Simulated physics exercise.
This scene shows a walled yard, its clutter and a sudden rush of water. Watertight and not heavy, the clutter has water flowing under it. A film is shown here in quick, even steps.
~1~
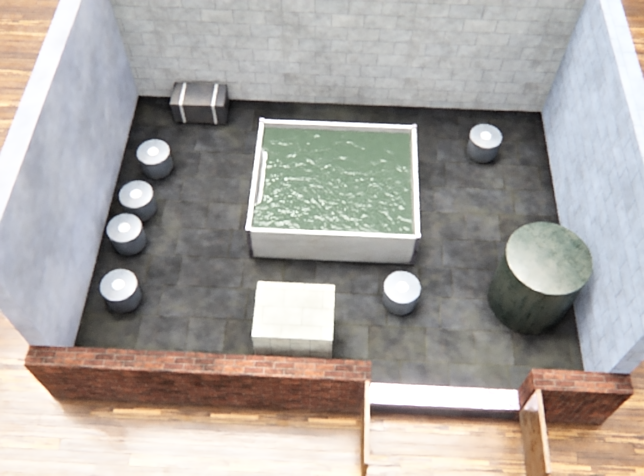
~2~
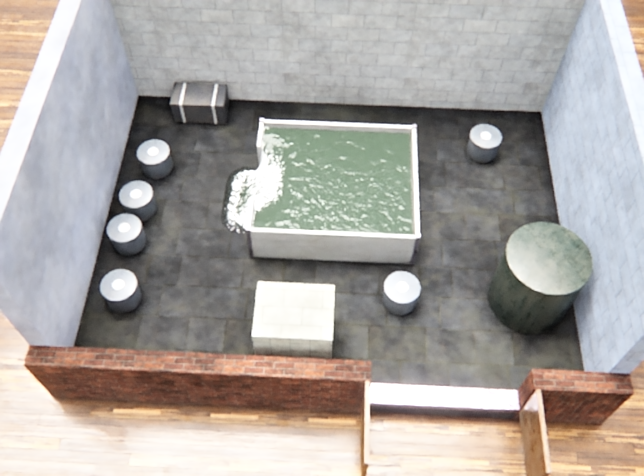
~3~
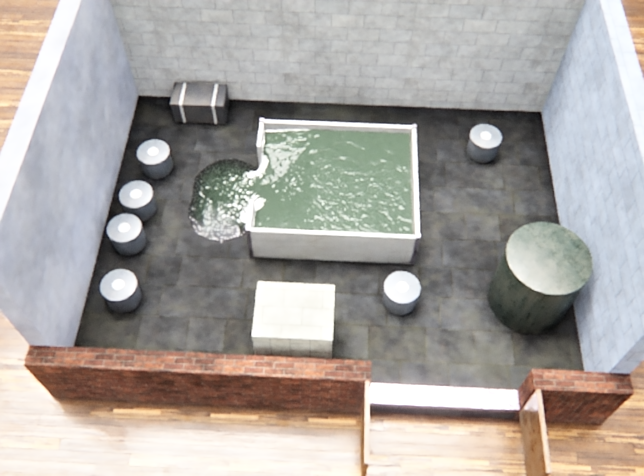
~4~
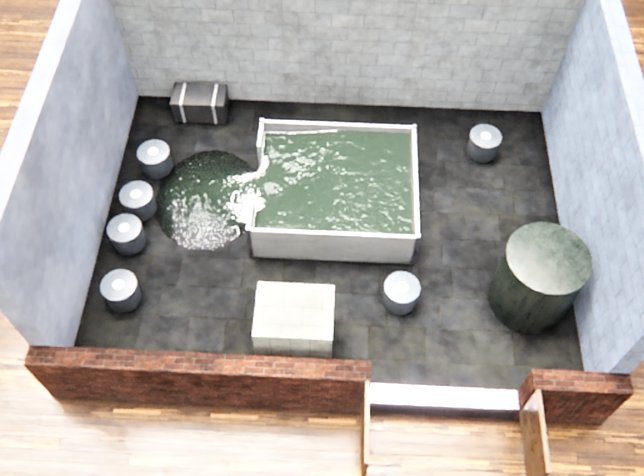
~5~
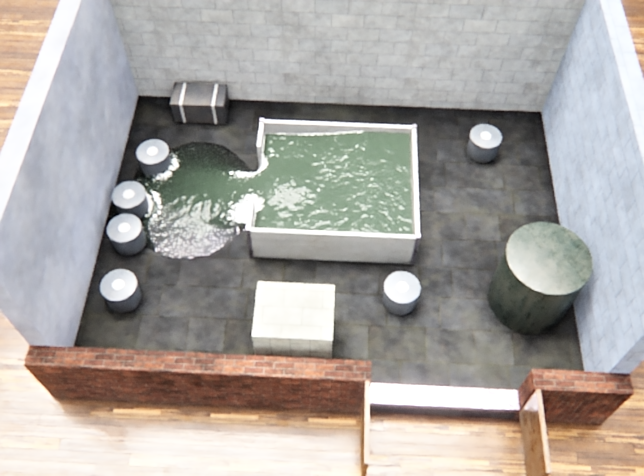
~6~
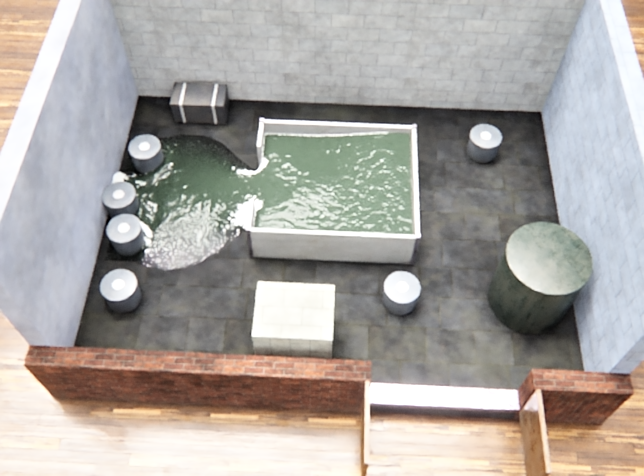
A walled yard held a pool of green water that burst out through its left side and spread across the dark floor, nudging two of the small round tubs slightly toward the left wall.
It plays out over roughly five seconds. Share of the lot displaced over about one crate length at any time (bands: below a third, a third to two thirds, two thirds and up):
It climbs to two thirds.
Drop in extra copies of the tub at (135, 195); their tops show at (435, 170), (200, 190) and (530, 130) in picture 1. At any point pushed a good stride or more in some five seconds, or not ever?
Here's the rundown: Never gets far, sent far off, and finally never gets far.
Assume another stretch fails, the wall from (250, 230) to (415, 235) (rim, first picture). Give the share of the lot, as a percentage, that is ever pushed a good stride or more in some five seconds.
Roughly 70 in a hundred.
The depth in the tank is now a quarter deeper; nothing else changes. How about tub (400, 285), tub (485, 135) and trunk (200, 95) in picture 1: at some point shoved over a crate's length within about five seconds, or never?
As listed: Short of that, shifted that much, that far or more.
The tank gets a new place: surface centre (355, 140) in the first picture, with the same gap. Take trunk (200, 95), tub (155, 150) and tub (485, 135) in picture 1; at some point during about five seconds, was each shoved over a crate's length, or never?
First displaced far, then displaced far, then never went far.
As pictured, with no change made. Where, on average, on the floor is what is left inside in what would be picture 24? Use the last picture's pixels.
I'd put it at roughly (289, 235).
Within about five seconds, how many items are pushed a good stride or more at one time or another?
The total here is 5.
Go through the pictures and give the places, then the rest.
A tub at (136, 194) rests on the ground; a tub at (153, 152), on the bottom; 0 of 7 have shifted, in the first picture.
A tub at (136, 194) rests on the ground; a tub at (153, 152) rests on the ground; 0 of 7 have shifted, in the second picture.
A tub at (136, 194), on the bottom; a tub at (153, 152), on the bottom; 0 of 7 have shifted, in the third picture.
A tub at (136, 194), on the bottom; a tub at (153, 152), on the bottom; 0 of 7 have shifted, in the fourth picture.
A tub at (129, 194) rests on the ground, close to its start; a tub at (153, 151) rests on the ground; 1 of 7 have shifted, in the fifth picture.
A tub at (119, 195), on the bottom, close to its start; a tub at (144, 147) rests on the ground, close to its start; 2 of 7 have shifted, in the sixth picture.
A moment on, 0 of 7 are well off their spots; 3 afloat.
Next, 4 of 7 are well off their spots; 4 afloat.
Later, 5 of 7 are well off their spots; 4 afloat.
In the end, 5 of 7 are well off their spots, and 5 have been at some point; 5 afloat.
